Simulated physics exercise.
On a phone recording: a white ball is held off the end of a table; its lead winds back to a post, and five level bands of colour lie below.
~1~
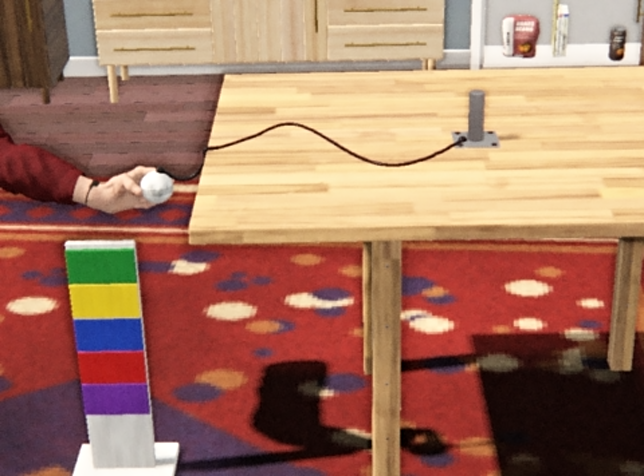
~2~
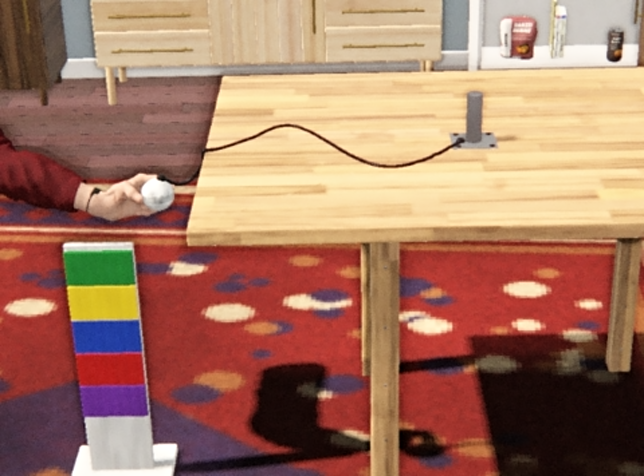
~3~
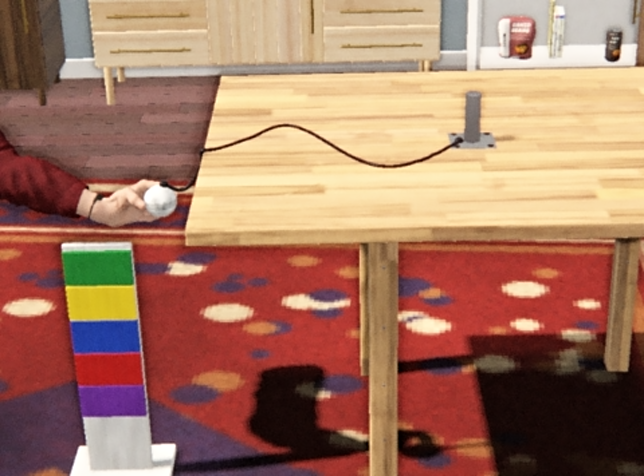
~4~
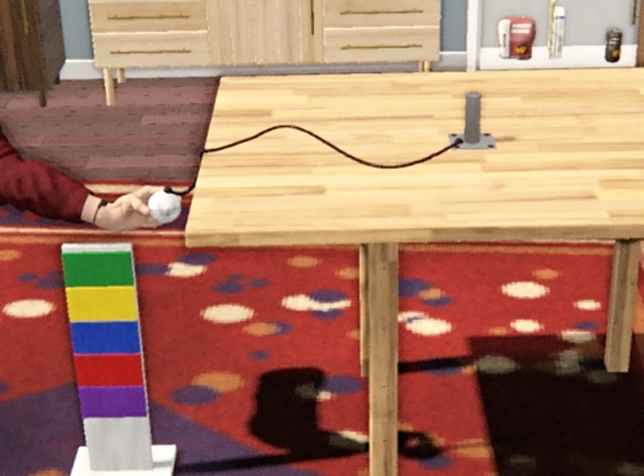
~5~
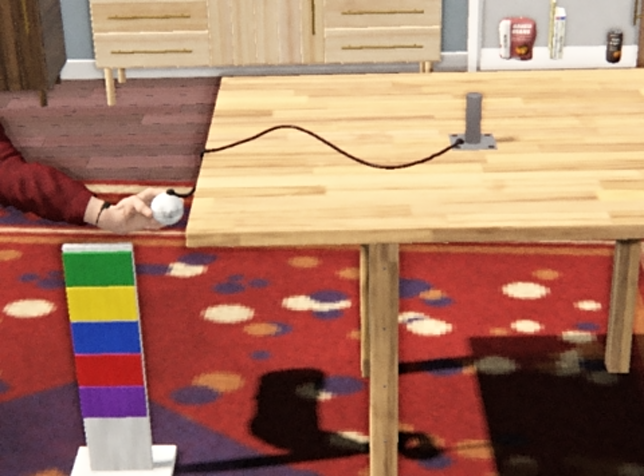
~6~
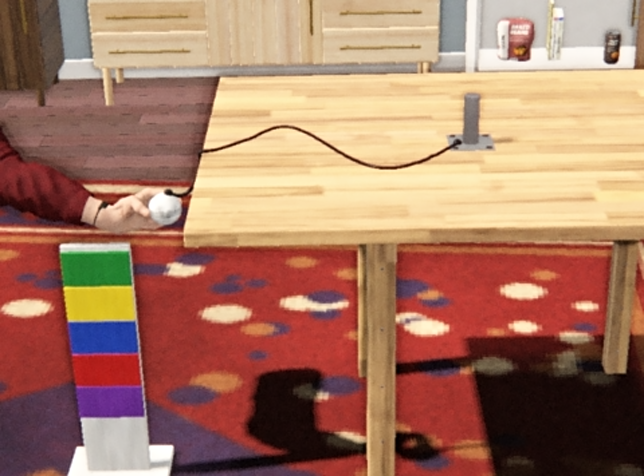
To begin with, a hand in a red sleeve holds a white ball beside the left end of a wooden table, its dark lead winding across to a small post, with coloured bands below. The hand then shifts the ball slightly down and rightward, and finally it barely moves.
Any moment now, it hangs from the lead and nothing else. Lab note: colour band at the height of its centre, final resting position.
Centre at rest: Blue band.
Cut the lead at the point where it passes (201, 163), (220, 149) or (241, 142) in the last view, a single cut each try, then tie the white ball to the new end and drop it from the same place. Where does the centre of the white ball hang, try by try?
The three tries give approximately (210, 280), (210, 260) and (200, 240).
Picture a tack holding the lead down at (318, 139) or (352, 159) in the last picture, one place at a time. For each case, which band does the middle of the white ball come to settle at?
For the first place it's green, and for the second yellow.
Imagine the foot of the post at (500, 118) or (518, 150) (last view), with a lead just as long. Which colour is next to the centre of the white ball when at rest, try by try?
Try one - yellow; try two - yellow.
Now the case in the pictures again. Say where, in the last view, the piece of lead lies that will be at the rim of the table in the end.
Roughly (291, 128).
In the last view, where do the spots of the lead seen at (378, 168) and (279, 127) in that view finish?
At (347, 146) for the first, at (202, 169) for the second.
Soon after, ball near (183, 309); level with yellow.
After that, ball near (232, 329); level with blue.
And then, ball near (202, 333); level with blue.
In the end, ball near (212, 333); level with blue. At blue.
